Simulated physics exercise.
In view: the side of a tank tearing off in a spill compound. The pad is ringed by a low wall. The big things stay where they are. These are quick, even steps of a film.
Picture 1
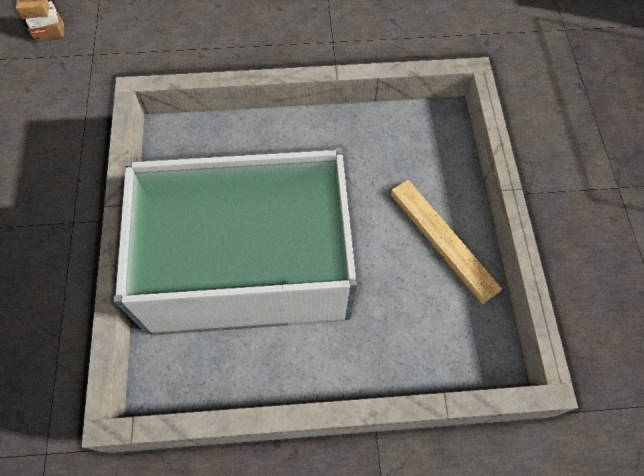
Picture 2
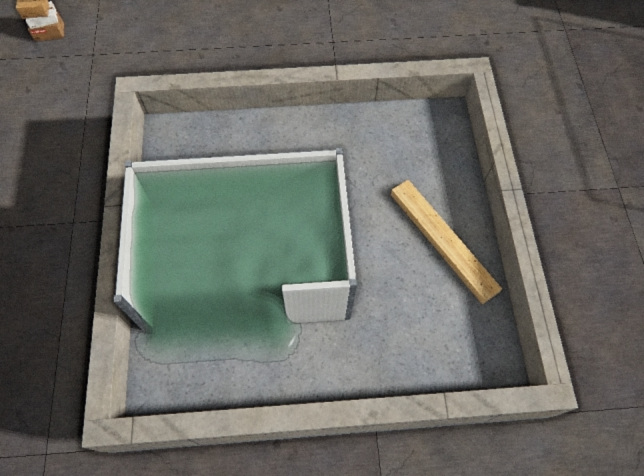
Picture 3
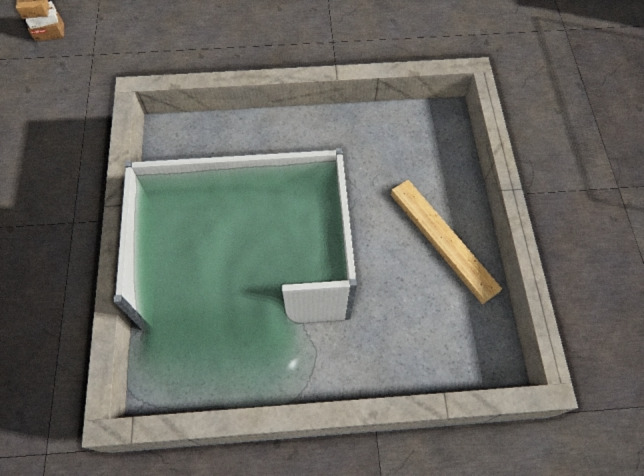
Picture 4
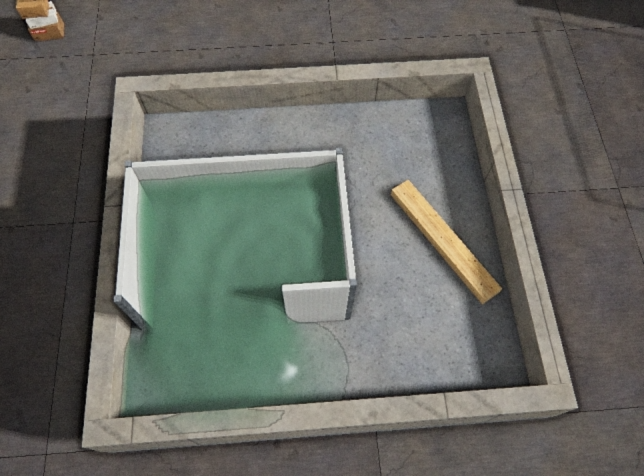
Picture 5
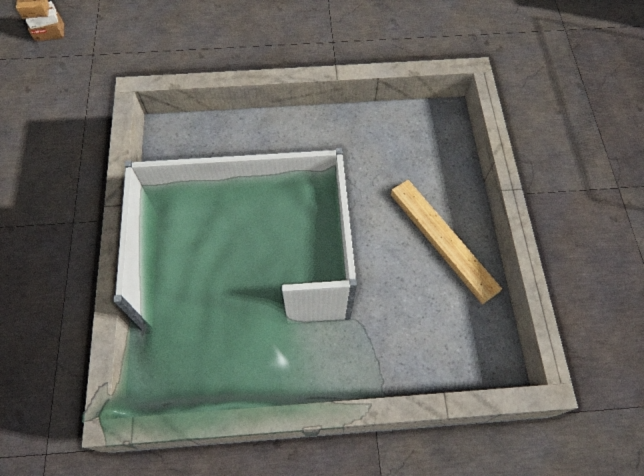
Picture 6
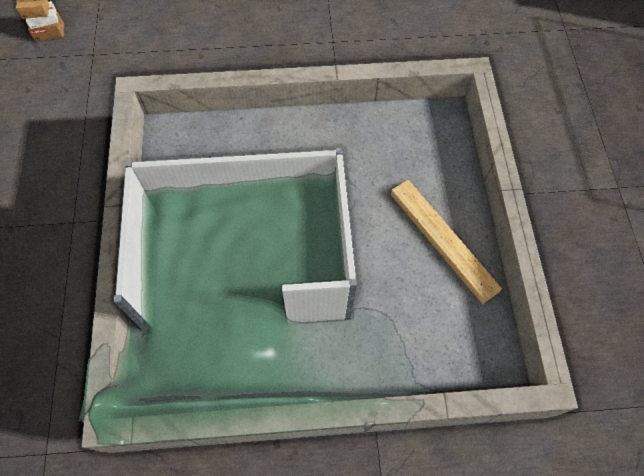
A white-walled tank of green water sits at the left inside a square pad ringed by a low pale stone wall, seen from above by a still camera. A yellow wooden beam lies slanted on the grey floor at the right. Most of the tank's near side disappears, and green water pours through the gap, spreads across the floor and washes over the near-left wall.
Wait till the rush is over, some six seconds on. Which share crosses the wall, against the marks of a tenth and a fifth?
It loses a tenth to a fifth.
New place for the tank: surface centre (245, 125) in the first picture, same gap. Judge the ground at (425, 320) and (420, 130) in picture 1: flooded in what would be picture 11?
One after the other: Under water, no water.
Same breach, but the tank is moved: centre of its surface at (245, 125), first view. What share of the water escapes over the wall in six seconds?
Some 8 per cent.
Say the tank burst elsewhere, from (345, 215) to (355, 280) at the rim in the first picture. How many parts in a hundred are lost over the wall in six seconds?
Near 2 in a hundred.
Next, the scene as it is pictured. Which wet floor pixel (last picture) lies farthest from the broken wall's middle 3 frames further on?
Close to (523, 392).
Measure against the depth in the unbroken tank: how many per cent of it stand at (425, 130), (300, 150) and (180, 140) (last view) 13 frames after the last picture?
Roughly 2, 0 and 4 per cent, in turn.
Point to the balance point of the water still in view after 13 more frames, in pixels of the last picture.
I would point to (286, 296).
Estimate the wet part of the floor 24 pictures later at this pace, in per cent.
Close to 95 %.
A moment on, water covers 30 % of the floor; the low wall has let 4 % over.
Next, water covers 35 % of the floor; the low wall has let 12 % over.
Then, water covers 55 % of the floor; the low wall has let 17 % over.
Later, water covers 75 % of the floor; the low wall has let 17 % over.
In the end, water covers 80 % of the floor; the low wall has let 17 % over.
